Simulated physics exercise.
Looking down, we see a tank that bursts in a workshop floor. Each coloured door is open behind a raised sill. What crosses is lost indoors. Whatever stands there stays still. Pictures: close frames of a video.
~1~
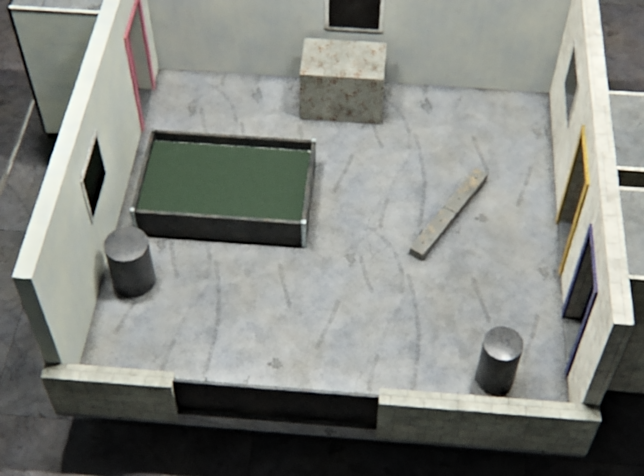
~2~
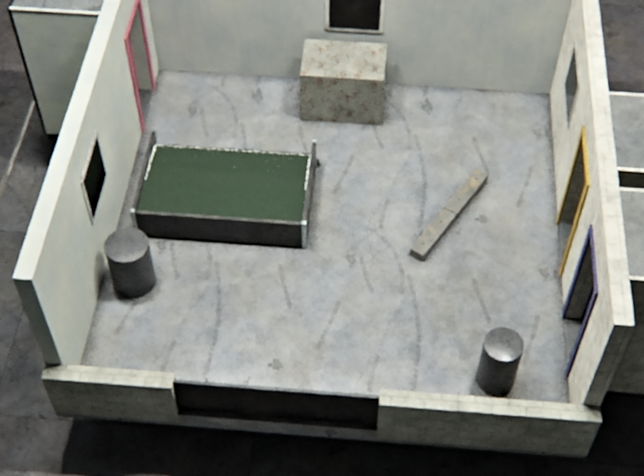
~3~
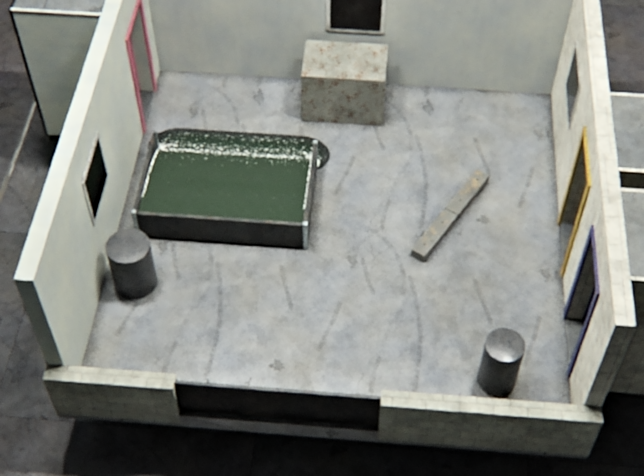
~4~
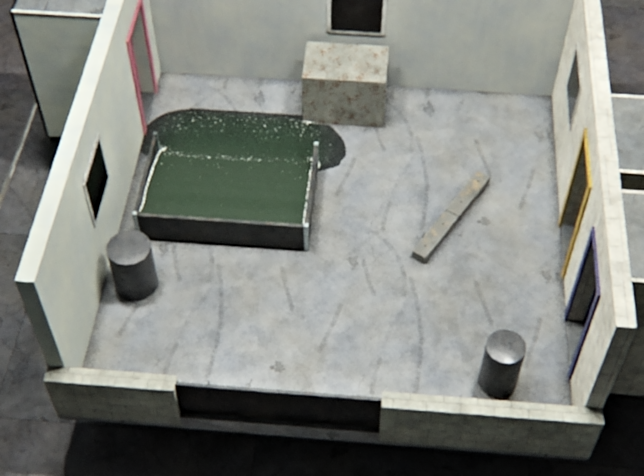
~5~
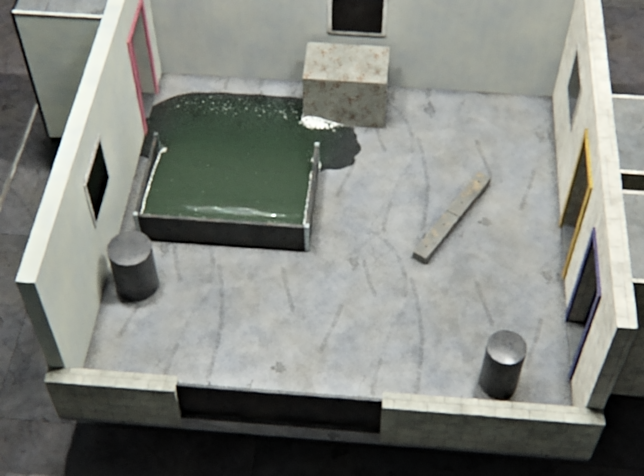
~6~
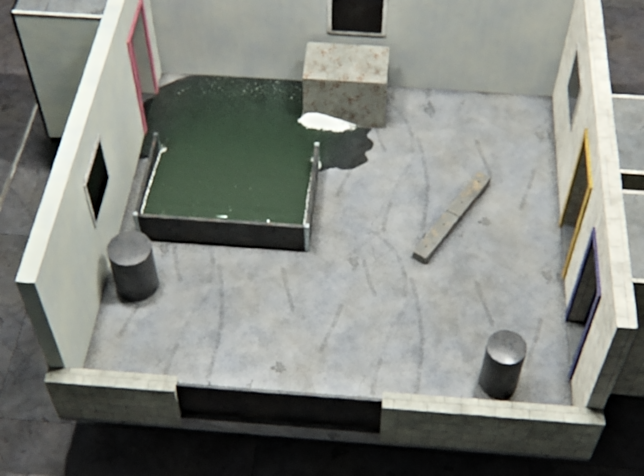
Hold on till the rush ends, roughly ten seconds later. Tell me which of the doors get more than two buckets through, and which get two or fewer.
Sorted out: The yellow door gets two or fewer; the pink door gets more than two; the blue door gets two or fewer.
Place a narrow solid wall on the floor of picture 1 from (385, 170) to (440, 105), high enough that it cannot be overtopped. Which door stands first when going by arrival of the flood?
That would be the door marked pink.
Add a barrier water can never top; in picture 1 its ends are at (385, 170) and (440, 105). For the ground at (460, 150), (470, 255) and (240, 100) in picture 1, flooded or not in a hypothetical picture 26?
The first spot is untouched, the second untouched, the third swamped.
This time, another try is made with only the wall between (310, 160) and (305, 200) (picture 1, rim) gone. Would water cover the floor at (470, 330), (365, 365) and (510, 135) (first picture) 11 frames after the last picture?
The first spot is swamped, the second spared, the third swamped.
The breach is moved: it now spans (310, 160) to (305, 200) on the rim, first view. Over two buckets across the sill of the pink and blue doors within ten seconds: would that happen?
The pink door stays below the mark and the blue door tops the mark.
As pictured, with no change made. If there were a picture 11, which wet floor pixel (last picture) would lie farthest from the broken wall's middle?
Look around (429, 133).
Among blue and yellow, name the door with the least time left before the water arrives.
Going by the pictures, it would be the one in yellow.
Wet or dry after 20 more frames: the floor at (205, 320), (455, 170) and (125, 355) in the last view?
First spot not wet, second inundated, third not wet.
A moment on, water covers 20 % of the floor; the yellow door not reached, the pink door under two buckets in, the blue door not reached.
Next, water covers 25 % of the floor; the yellow door not reached, the pink door over two buckets in, the blue door not reached.
Then, water covers 35 % of the floor; the yellow door not reached, the pink door far over two buckets in, the blue door not reached.
Later, water covers 55 % of the floor; the yellow door wet at the sill, nothing in, the pink door far over two buckets in, the blue door not reached.
In the end, water covers 85 % of the floor; the yellow door wet at the sill, nothing in, the pink door far over two buckets in, the blue door wet at the sill, nothing in.
